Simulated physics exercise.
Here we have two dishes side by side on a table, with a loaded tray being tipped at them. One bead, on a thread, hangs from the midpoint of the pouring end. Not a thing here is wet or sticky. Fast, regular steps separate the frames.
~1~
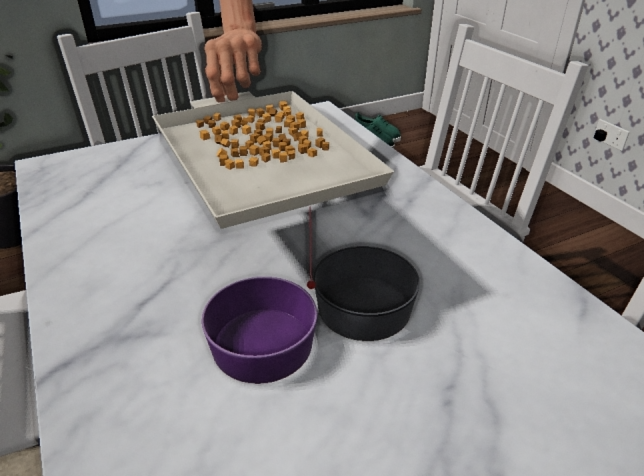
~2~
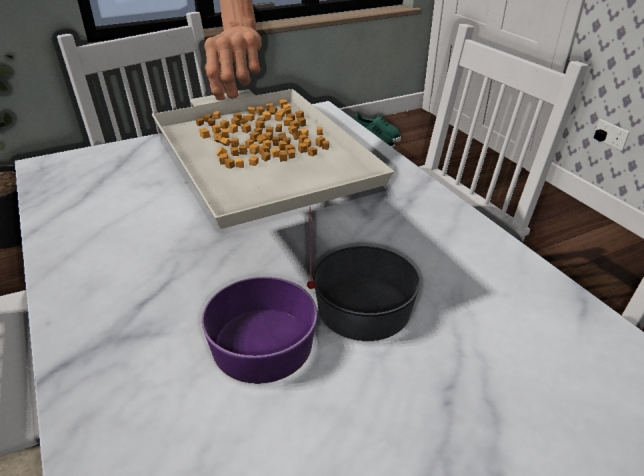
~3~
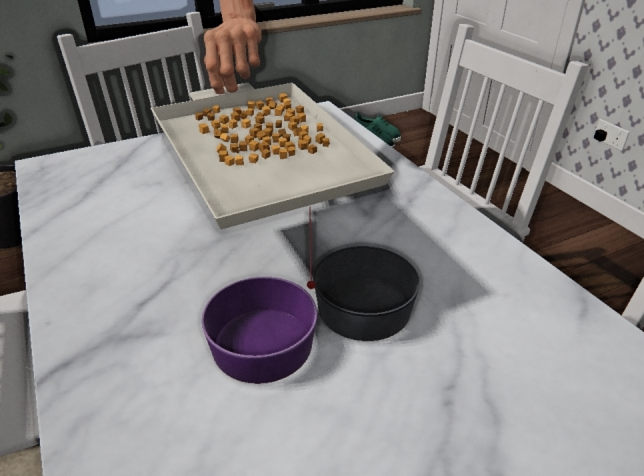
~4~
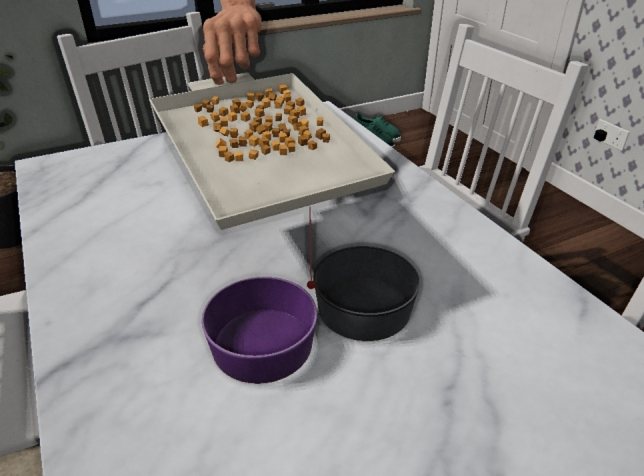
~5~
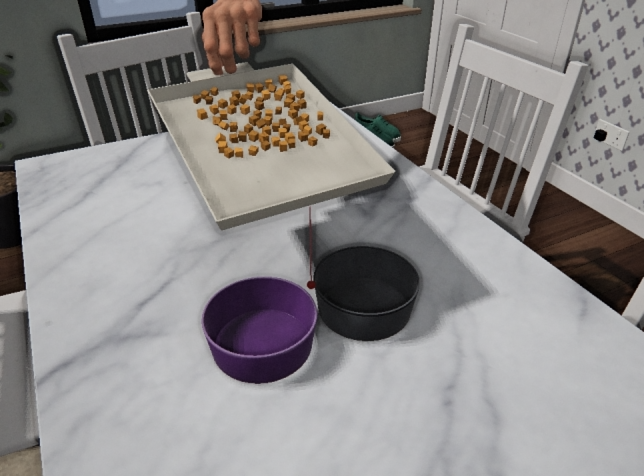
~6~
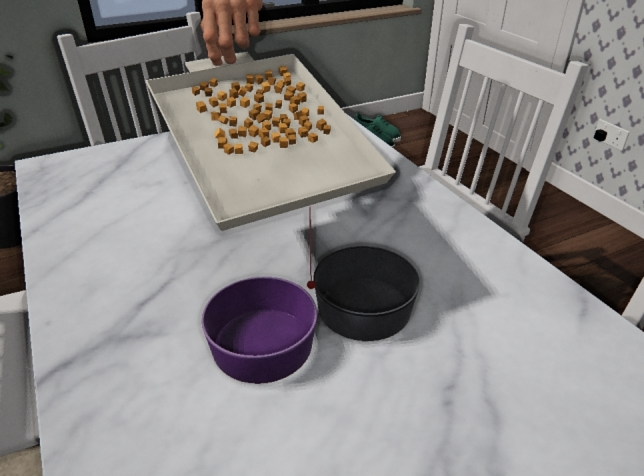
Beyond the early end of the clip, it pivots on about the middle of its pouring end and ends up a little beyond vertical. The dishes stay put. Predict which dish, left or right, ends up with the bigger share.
Left.
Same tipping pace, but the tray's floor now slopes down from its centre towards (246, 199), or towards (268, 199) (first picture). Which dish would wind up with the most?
First: The dish at left. Second: The dish at left.
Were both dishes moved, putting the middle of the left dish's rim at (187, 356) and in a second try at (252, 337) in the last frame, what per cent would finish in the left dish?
First try: Roughly 10 per cent; second try: Roughly 50 per cent.
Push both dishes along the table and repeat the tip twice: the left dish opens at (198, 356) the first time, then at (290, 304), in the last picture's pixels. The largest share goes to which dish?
First try: The rightmost dish. Second try: The leftmost dish.
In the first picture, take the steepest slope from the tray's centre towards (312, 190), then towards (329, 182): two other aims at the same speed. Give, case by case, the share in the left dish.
Respectively 10 % and 0 %.
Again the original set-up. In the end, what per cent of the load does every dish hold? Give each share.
Left 40 per cent, right 10 per cent.
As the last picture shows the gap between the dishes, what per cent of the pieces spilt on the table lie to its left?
About 20 %.
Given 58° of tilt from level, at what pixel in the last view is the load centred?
Near (298, 195).
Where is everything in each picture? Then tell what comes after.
Corners of the pouring end (219, 213) and (387, 170), level; middle of the load (270, 133), croutons; left dish (283, 365); right dish (393, 323); bead on its thread (311, 285), in the first frame.
Corners of the pouring end (219, 213) and (387, 170), level; middle of the load (270, 131), in the second frame.
Corners of the pouring end (220, 214) and (387, 170), tipped barely, lowest at the left corner; middle of the load (269, 127), in the third frame.
Corners of the pouring end (220, 215) and (388, 170), tipped a little, lowest at the left corner; middle of the load (269, 121), in the fourth frame.
Corners of the pouring end (220, 216) and (388, 170), tipped a little, lowest at the left corner; middle of the load (269, 114), in the fifth frame.
Corners of the pouring end (220, 217) and (389, 170), tipped a little, lowest at the left corner; middle of the load (269, 108); left dish (283, 365); right dish (393, 323), in the sixth frame.
Just after the last frame, tray tipped steeply; almost all on the tray; just a few outside both; about a tenth in the air.
A moment on, tray tipped right over; the larger part on the tray; just a few in the left dish; about a tenth outside both; about a tenth in the air.
Further on, tray tipped past a quarter turn; roughly half in the left dish; about a tenth in the right dish; roughly half outside both.
When it is over, tray tipped past a quarter turn; roughly half in the left dish; about a tenth in the right dish; roughly half outside both.
